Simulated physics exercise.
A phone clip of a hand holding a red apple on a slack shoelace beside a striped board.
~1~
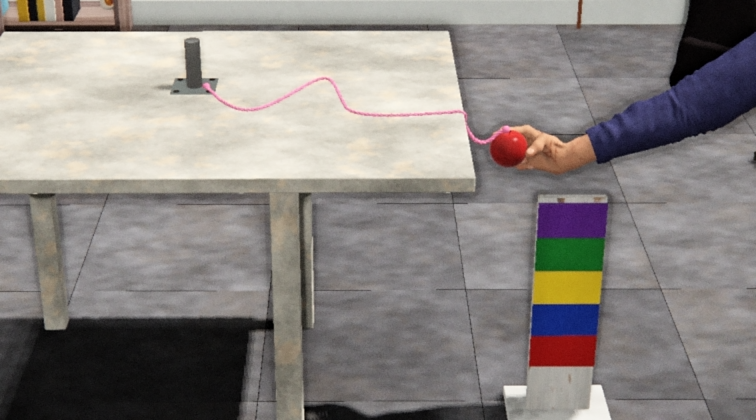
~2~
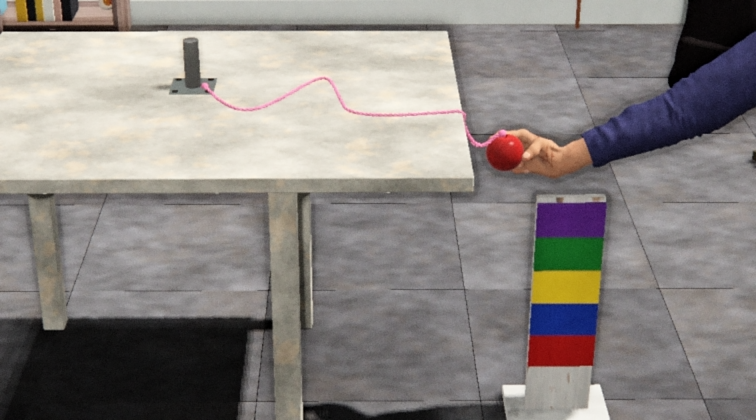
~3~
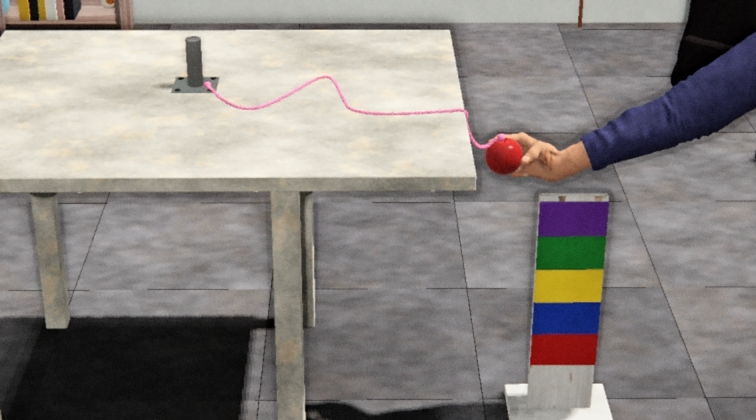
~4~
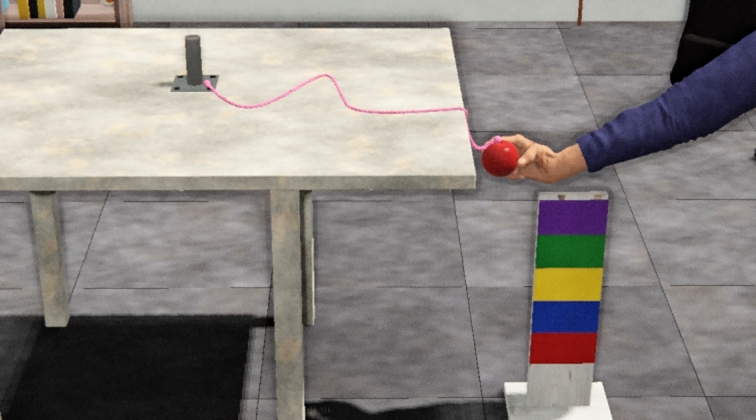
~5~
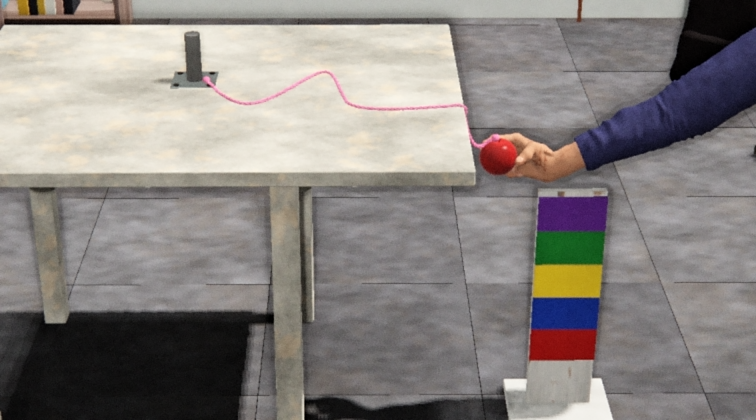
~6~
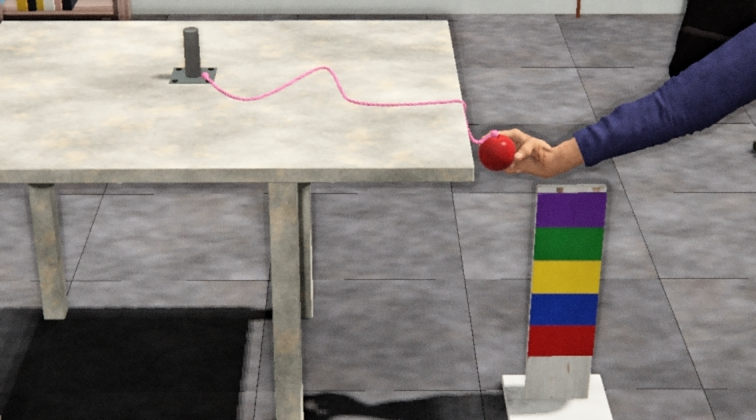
In a room with a grey tiled floor, a pale stone-like table is seen from slightly above, in a handheld view. A hand in a dark blue sleeve holds a round red object beyond the table's right edge, with a slack pink cord running to a dark post, above a board striped purple, green, yellow, blue and red. The hand shifts slightly left and down, while the camera wavers a little.
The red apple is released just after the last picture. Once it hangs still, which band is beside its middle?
The shoelace holds its middle at blue.
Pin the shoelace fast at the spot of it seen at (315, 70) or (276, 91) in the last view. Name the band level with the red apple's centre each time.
In that order: Green; yellow.
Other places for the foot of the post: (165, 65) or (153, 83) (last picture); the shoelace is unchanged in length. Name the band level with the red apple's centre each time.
One after the other, yellow; yellow.
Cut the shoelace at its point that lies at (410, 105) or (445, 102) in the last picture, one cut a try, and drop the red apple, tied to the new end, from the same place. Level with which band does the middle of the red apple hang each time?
One after the other, purple; green.
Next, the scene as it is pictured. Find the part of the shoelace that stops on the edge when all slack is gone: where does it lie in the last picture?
It lies at about (339, 87).
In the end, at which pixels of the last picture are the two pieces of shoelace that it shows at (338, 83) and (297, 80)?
About (446, 83), and the other about (358, 80).
A little later, apple near (478, 294); level with blue.
Next, apple near (424, 284); level with blue.
Later still, apple near (471, 294); level with blue.
When it is over, apple near (451, 294); level with blue. At blue.
